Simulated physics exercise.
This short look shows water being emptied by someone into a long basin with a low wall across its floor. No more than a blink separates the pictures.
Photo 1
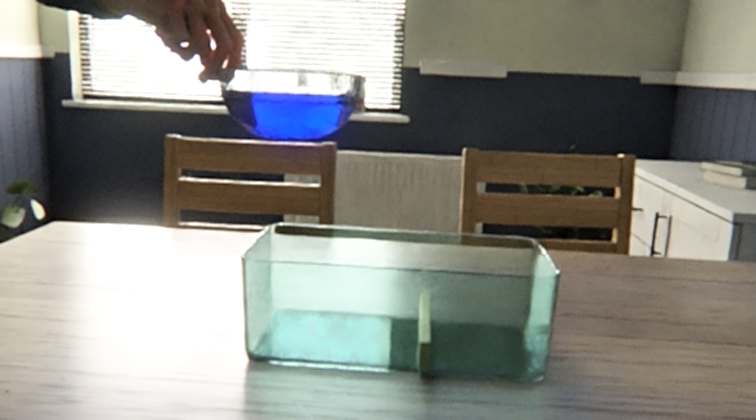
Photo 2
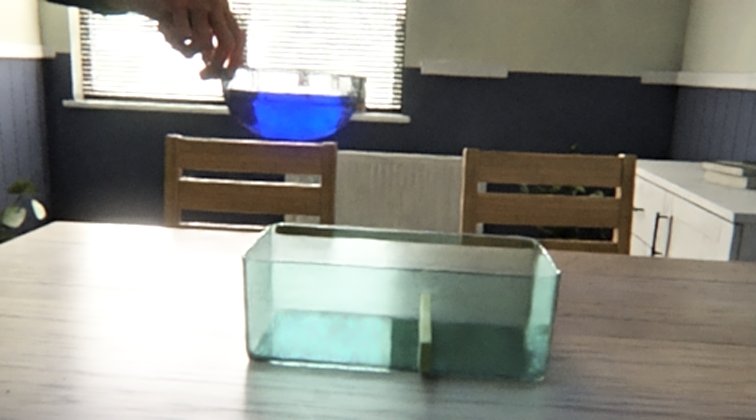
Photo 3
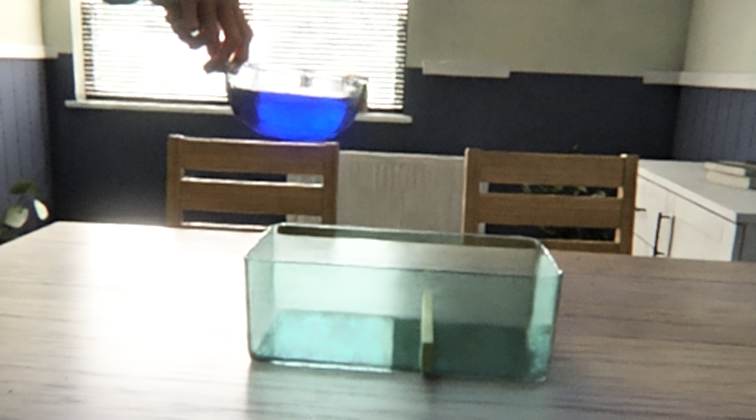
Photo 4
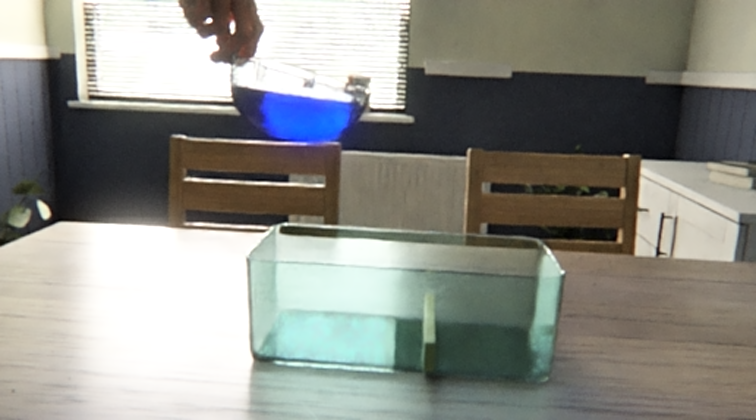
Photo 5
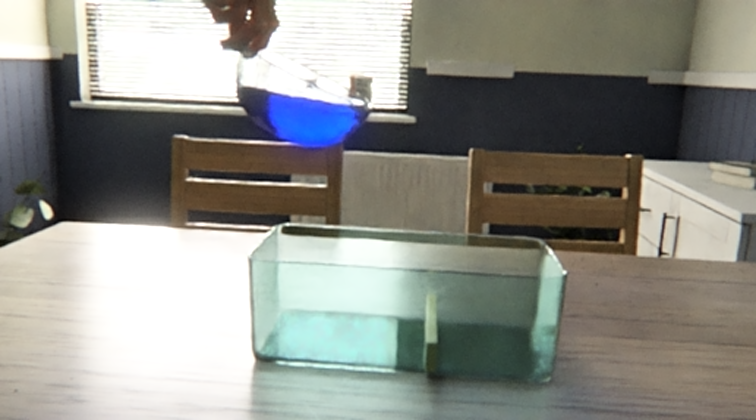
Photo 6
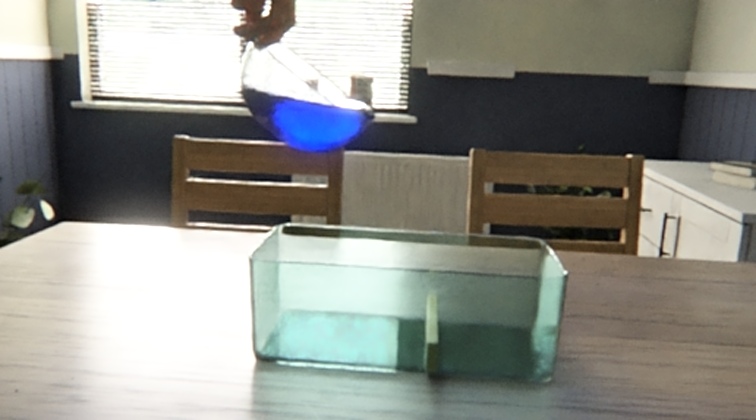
A hand at the upper left tilts a clear glass bowl of bright blue liquid steadily to the right, its left side rising and its right edge dipping while the liquid gathers toward that edge. Below, a long greenish see-through basin with a low upright divider sits on a pale wooden table. The dining room, seen from across the table, has two wooden chairs, a blind-covered window and white cabinets at right.
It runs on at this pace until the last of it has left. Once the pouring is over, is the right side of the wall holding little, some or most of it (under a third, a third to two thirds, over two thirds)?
It holds little.
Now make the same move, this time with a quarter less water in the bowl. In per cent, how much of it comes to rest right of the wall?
Close to 10 per cent, more or less.
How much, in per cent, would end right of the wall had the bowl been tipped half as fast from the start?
Somewhere near 20 percent.
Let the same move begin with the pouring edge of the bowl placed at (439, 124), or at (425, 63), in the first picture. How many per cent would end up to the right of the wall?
60 and 60 per cent.
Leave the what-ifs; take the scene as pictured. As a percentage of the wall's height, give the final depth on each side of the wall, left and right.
About 50 left, about 10 right.
A moment on, the bowl is tipped right over and 8 per cent is still to pour, 39 is left of the wall and 0 right of it.
Next, the bowl is tipped right over and 0 per cent is still to pour, 85 is left of the wall and 7 right of it.
Then the bowl is tipped right over and 0 per cent is still to pour, 79 is left of the wall and 14 right of it.
Later the bowl is tipped right over and 0 per cent is still to pour, 79 is left of the wall and 15 right of it.
At rest 79 per cent lies left of the wall, 15 right of it and 6 outside.
